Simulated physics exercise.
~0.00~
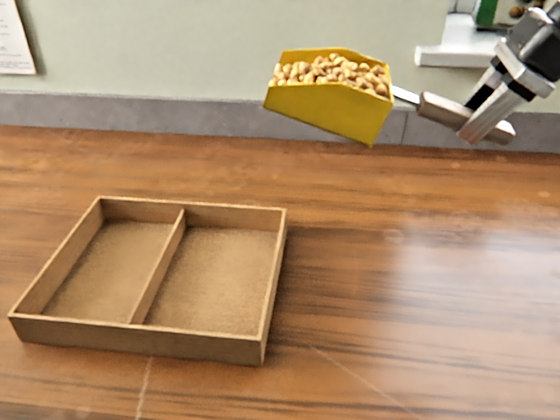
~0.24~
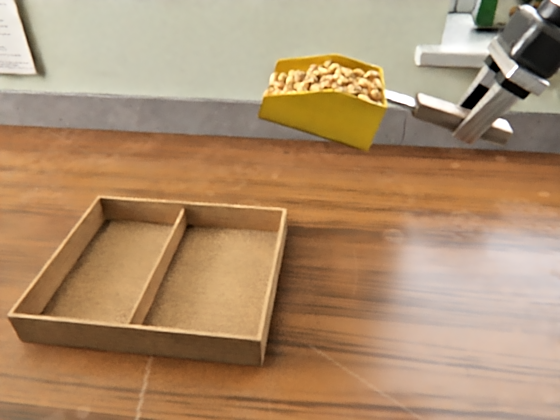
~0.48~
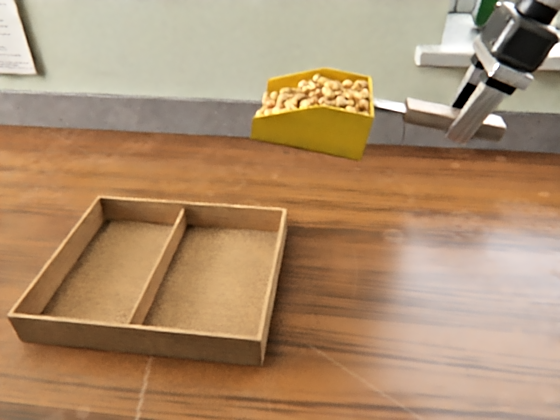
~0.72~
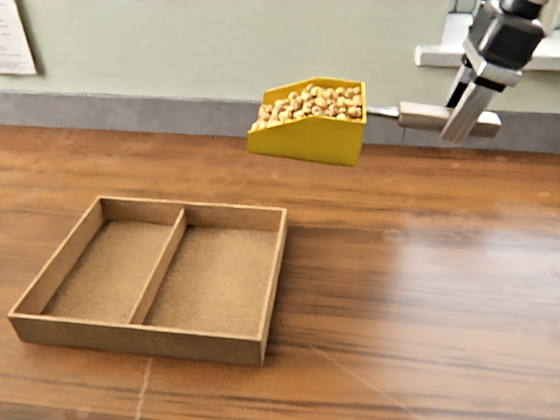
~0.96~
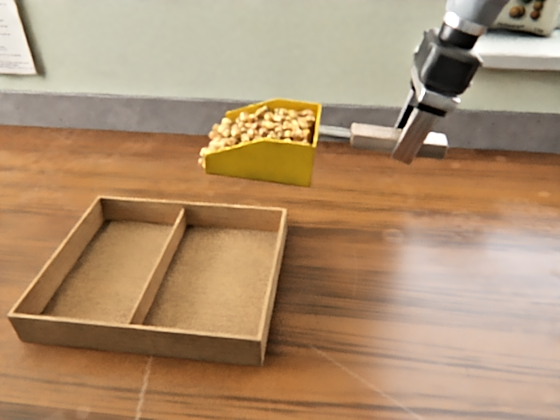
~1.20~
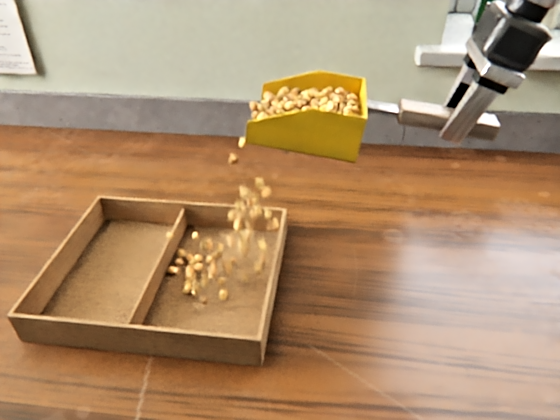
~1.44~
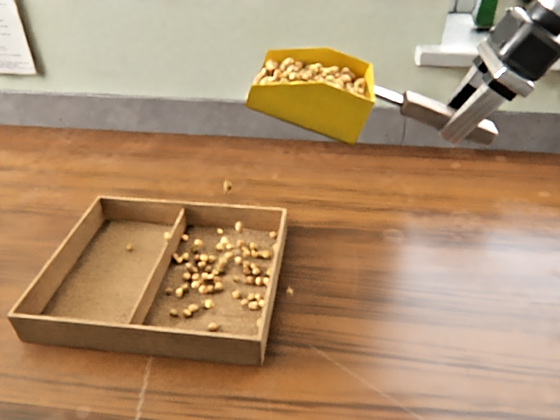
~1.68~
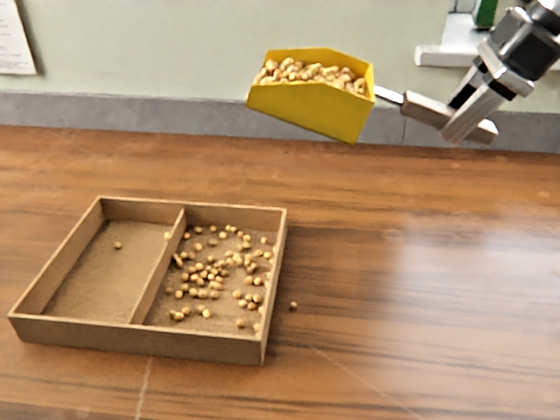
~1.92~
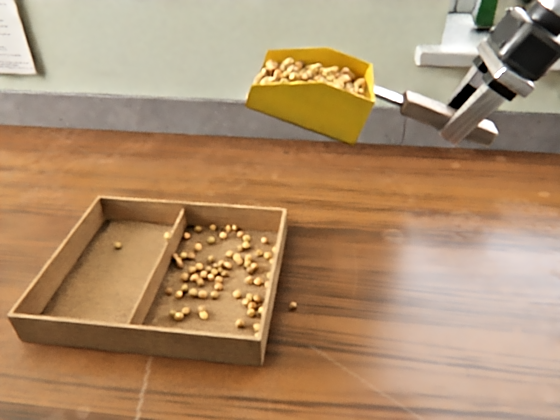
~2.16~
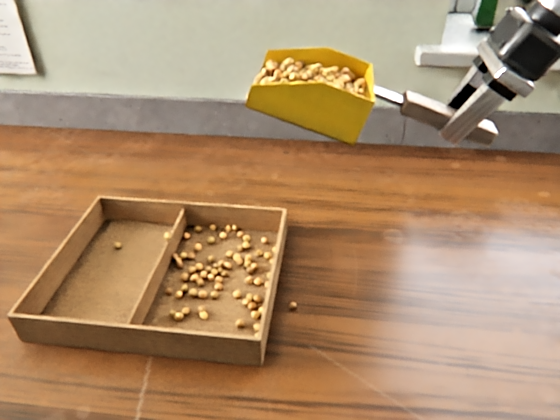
A robot arm moves a yellow scoop left, spills some chickpeas into a divided tray, and withdraws.
